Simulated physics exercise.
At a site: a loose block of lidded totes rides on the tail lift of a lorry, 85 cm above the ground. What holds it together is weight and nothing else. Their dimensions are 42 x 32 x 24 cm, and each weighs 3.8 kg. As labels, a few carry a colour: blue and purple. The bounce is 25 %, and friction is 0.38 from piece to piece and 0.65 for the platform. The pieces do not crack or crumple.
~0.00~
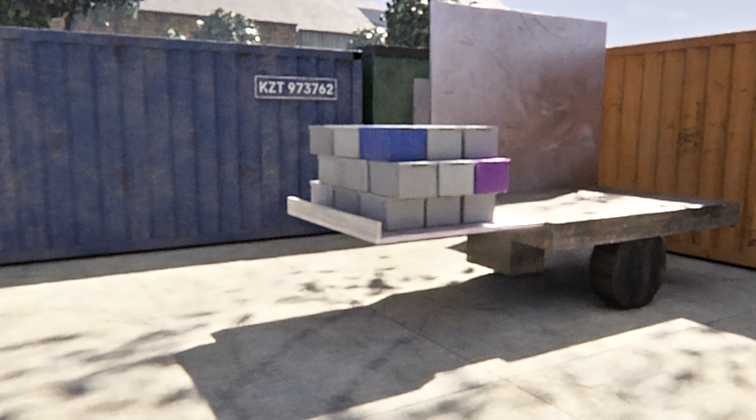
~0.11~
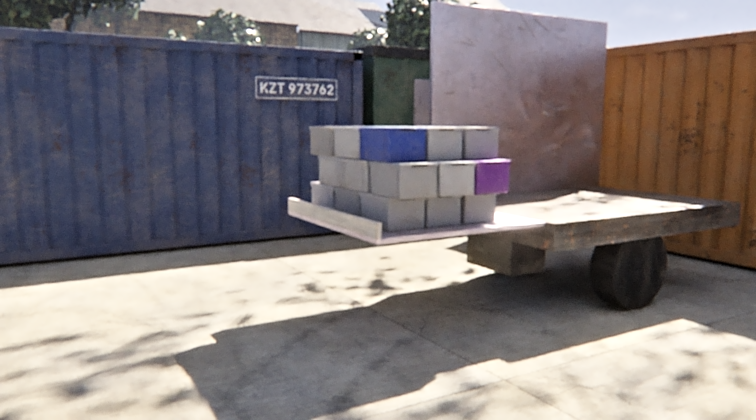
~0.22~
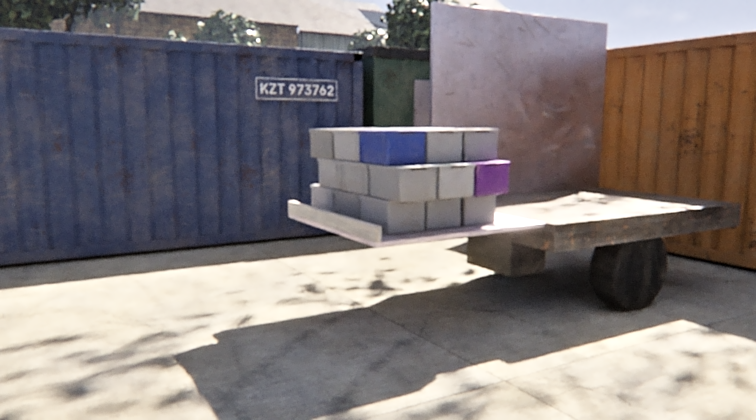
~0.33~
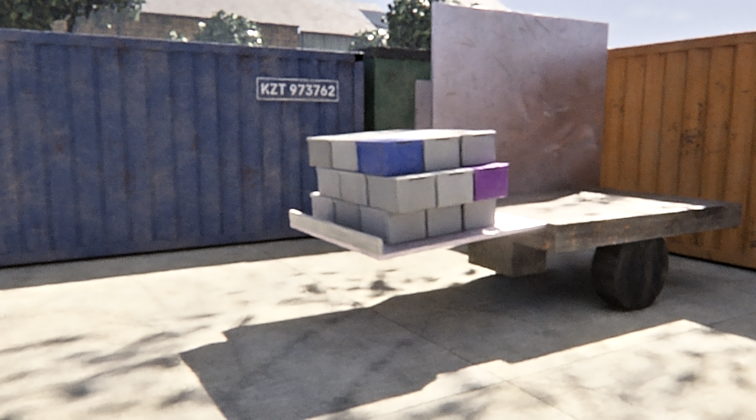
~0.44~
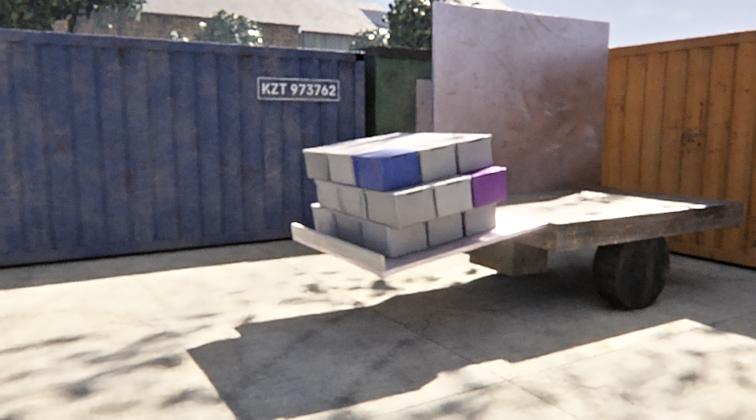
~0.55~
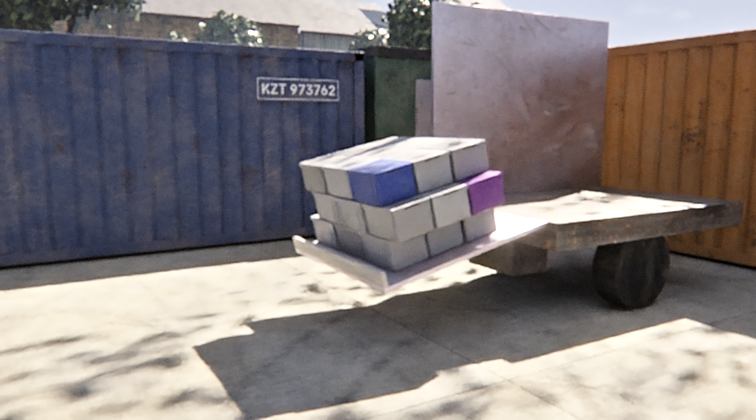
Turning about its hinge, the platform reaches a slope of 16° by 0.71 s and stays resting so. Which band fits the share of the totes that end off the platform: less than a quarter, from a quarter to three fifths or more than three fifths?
Less than a quarter.
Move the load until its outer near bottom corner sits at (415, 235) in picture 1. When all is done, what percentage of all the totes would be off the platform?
After that change, 0 per cent.
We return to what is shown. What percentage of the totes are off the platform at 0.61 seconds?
By that time it is 0 percent.
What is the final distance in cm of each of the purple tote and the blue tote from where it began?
Result: Purple at 20 cm, blue at 40 cm.
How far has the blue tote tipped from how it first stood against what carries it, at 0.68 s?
Something like 0°, give or take.
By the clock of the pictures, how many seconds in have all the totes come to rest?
Around 1.5 seconds.
Around 0.61 s, slope 15°; none of the 27 totes off the platform.
Around 0.68 s, slope 16°; none of the 27 totes off the platform.
Finally (1.5 s), slope 16°; none of the 27 totes off the platform, 5 disturbed; blue tote unmoved; purple tote unmoved. That is 0 per cent. Seen by the last camera, middles, blue tote near (377, 193), purple tote near (468, 196).
